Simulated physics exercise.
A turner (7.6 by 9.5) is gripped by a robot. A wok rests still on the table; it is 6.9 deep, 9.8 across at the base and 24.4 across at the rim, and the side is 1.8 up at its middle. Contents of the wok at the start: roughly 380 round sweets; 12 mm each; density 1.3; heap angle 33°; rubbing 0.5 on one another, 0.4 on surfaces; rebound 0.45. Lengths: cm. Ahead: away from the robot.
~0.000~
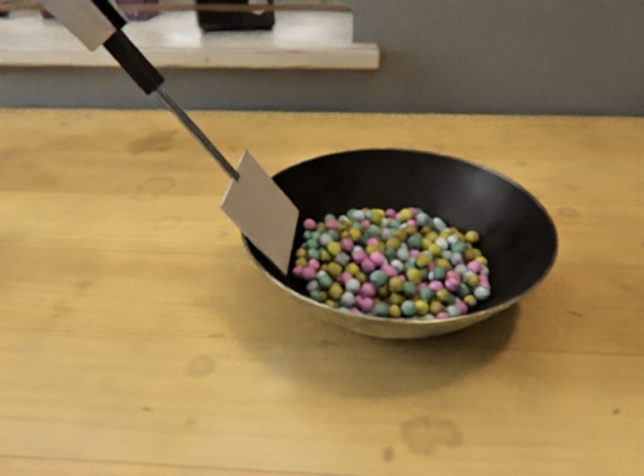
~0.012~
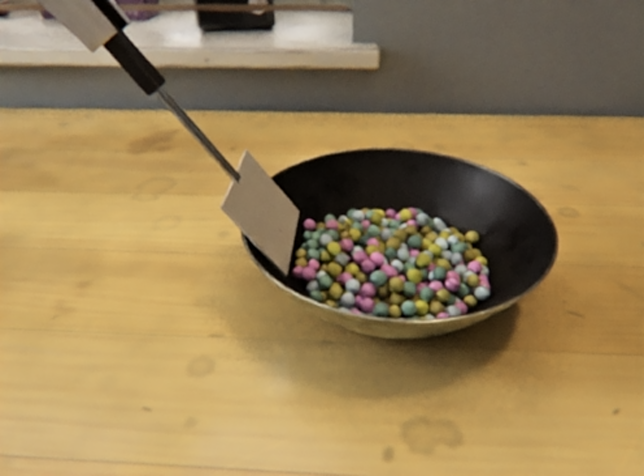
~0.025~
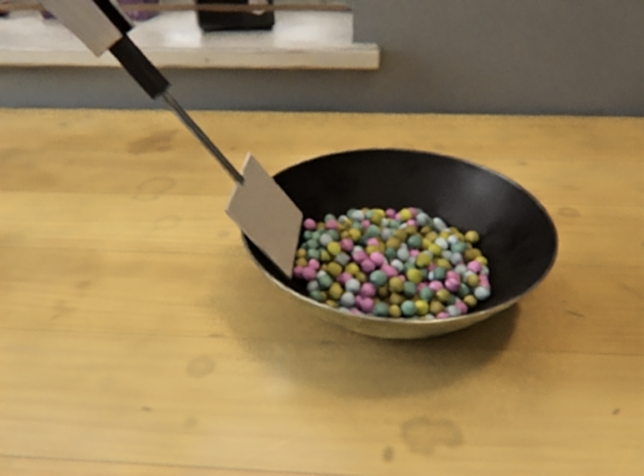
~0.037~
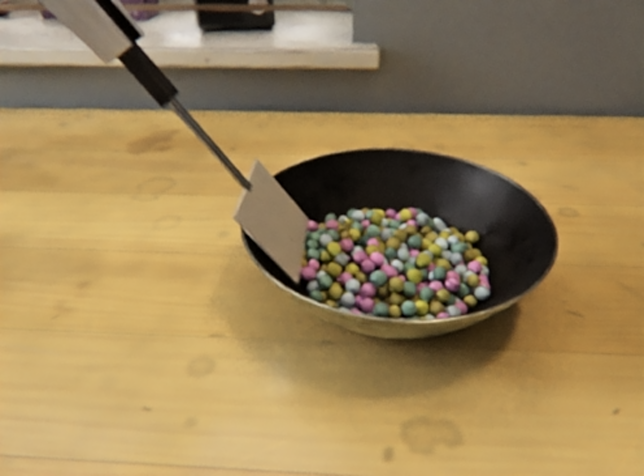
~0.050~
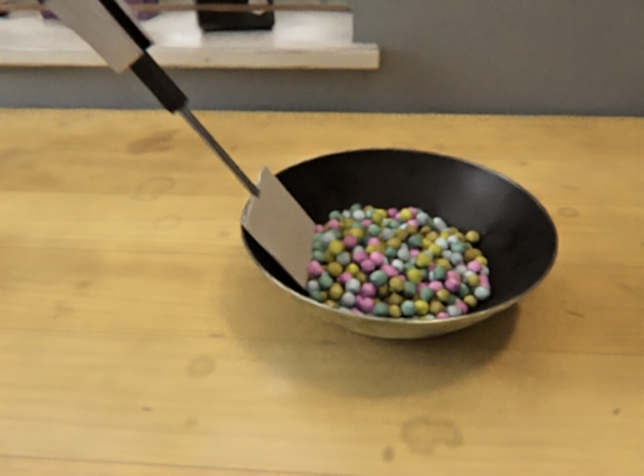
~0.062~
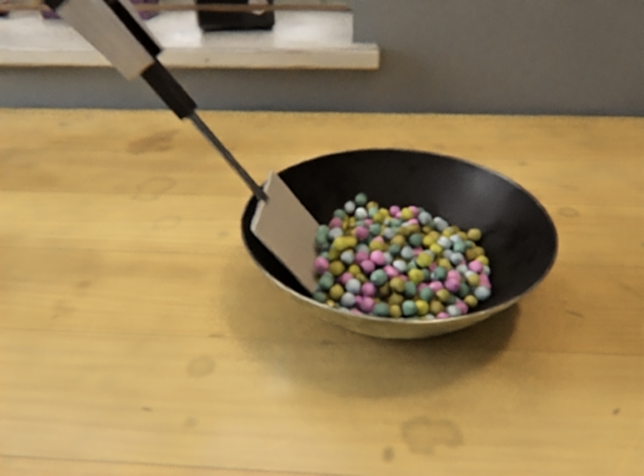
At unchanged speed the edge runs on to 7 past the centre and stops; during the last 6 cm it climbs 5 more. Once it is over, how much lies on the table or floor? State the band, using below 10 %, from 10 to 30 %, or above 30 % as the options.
It falls from 10 to 30 %.
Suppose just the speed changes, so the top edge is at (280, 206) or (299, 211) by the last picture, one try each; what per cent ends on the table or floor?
Try one roughly 35 per cent; try two roughly 40 per cent.
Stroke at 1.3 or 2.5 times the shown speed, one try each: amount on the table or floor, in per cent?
Roughly 25 % and roughly 40 %.
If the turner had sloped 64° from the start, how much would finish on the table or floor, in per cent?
About 20 per cent.
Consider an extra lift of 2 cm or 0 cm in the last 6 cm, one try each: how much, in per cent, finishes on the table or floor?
Result: Approx. 25 % and 15 %, one try each.
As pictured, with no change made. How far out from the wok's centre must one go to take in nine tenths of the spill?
30 cm.
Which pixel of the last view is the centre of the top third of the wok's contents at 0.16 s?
(441, 246).
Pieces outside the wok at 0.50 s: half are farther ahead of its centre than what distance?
It sits close to 16 cm ahead of the middle.
After 0.16 s, sloping 55°, highest piece 7 above the table; 376 in the wok.
After 0.26 s, sloping 55°, highest piece 8 above the table; 376 in the wok.
After 0.50 s, sloping 55°, highest piece 8 above the table; 312 in the wok, 36 on the table or floor, 28 on the blade or in flight.
After 1.55 s, sloping 55°, highest piece 7 above the table; 311 in the wok, 65 on the table or floor.
In the end, 311 in the wok, 65 on the table or floor. That is 17 % on the table or floor.
